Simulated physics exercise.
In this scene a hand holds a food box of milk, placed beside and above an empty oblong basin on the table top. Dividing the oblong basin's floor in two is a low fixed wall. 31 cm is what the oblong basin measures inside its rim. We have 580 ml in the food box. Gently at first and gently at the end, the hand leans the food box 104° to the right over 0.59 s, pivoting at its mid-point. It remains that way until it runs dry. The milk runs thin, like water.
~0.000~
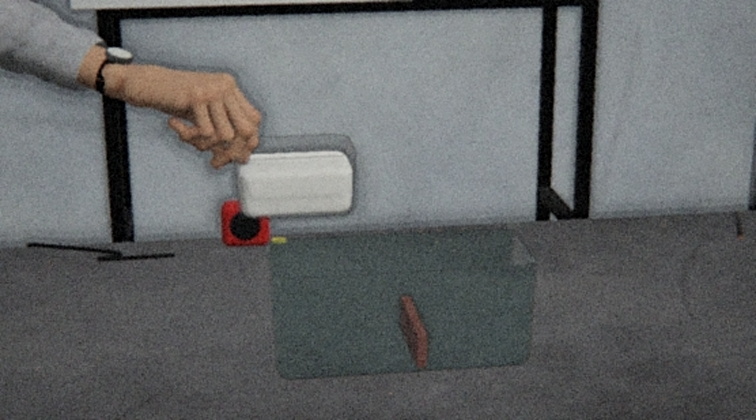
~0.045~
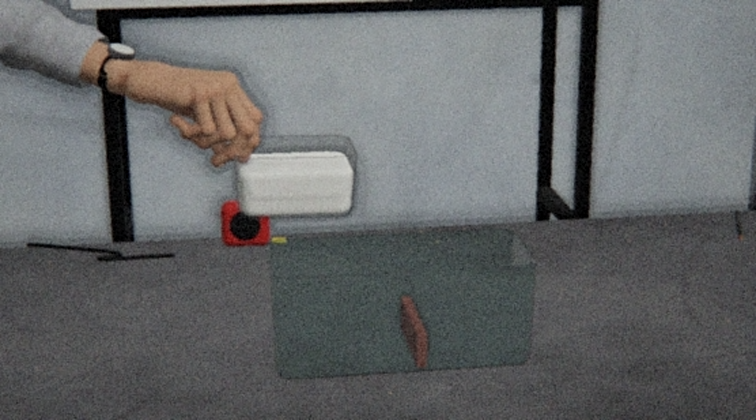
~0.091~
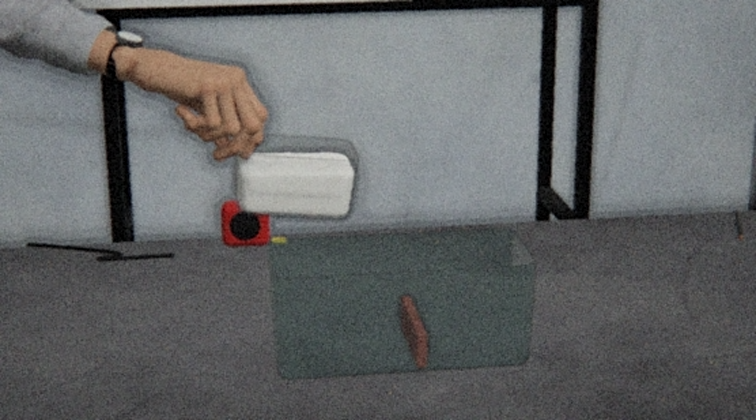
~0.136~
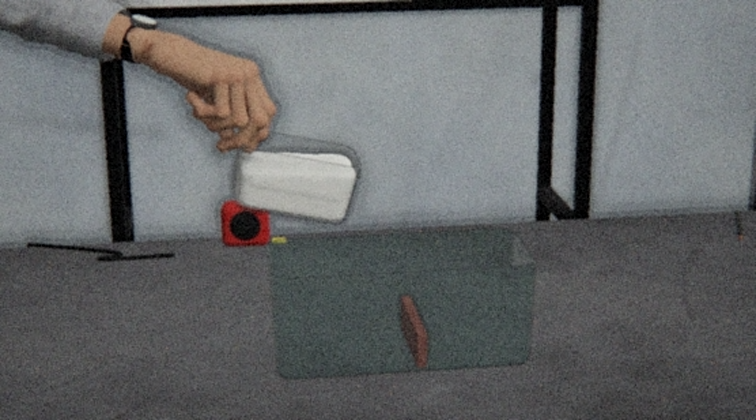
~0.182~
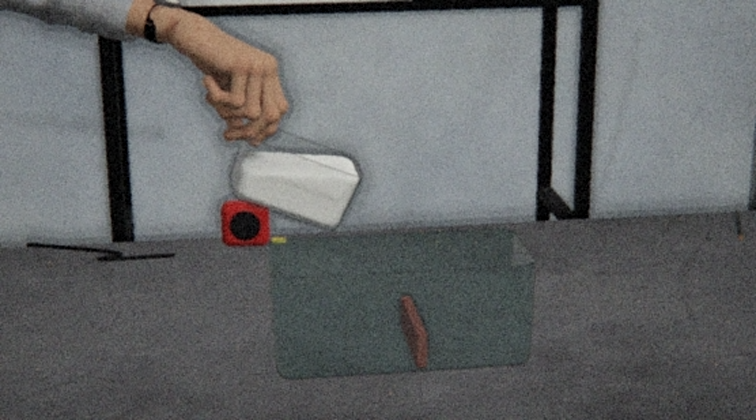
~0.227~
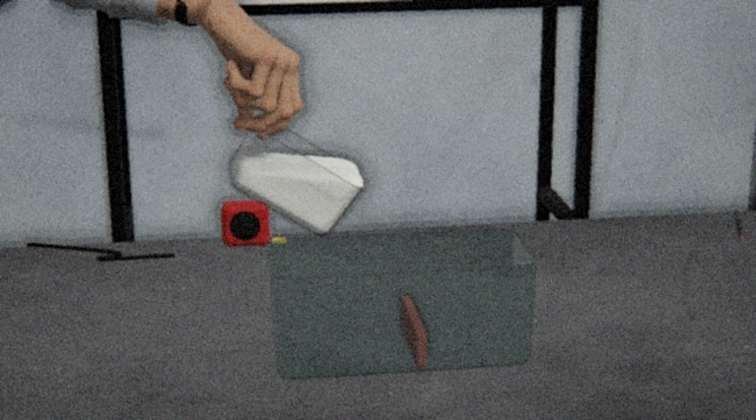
A hand tilting a clear food box of white liquid to the right above an oblong basin on a grey table top.
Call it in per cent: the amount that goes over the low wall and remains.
I would put it at about 14 per cent.
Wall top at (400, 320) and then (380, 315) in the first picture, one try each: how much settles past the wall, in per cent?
I'd put it at about 40 per cent for the first and about 65 per cent for the second.
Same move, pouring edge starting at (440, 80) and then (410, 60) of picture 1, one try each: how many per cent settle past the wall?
80 then 80 %.
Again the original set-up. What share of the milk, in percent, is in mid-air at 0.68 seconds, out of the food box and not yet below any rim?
About 4 % of the total.
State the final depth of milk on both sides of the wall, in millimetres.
Roughly 22 mm on the left side and 6 mm on the right side.
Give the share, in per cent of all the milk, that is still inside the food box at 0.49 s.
Roughly 22 per cent.
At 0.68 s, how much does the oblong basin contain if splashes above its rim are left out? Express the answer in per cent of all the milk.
Near 92 in a hundred.
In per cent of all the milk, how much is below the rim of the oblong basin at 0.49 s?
Around 50 percent.
After 0.49 s the tilt is 96° and 21 per cent is still to pour, 44 is left of the wall and 6 right of it.
After 0.68 s the tilt is 104° and 4 per cent is still to pour, 81 is left of the wall and 11 right of it.
After 0.87 s the tilt is 104° and 0 per cent is still to pour, 80 is left of the wall and 14 right of it.
After 1.09 s the tilt is 104° and 0 per cent is still to pour, 81 is left of the wall and 14 right of it.
In the end 81 per cent lies left of the wall, 14 right of it and 5 outside.
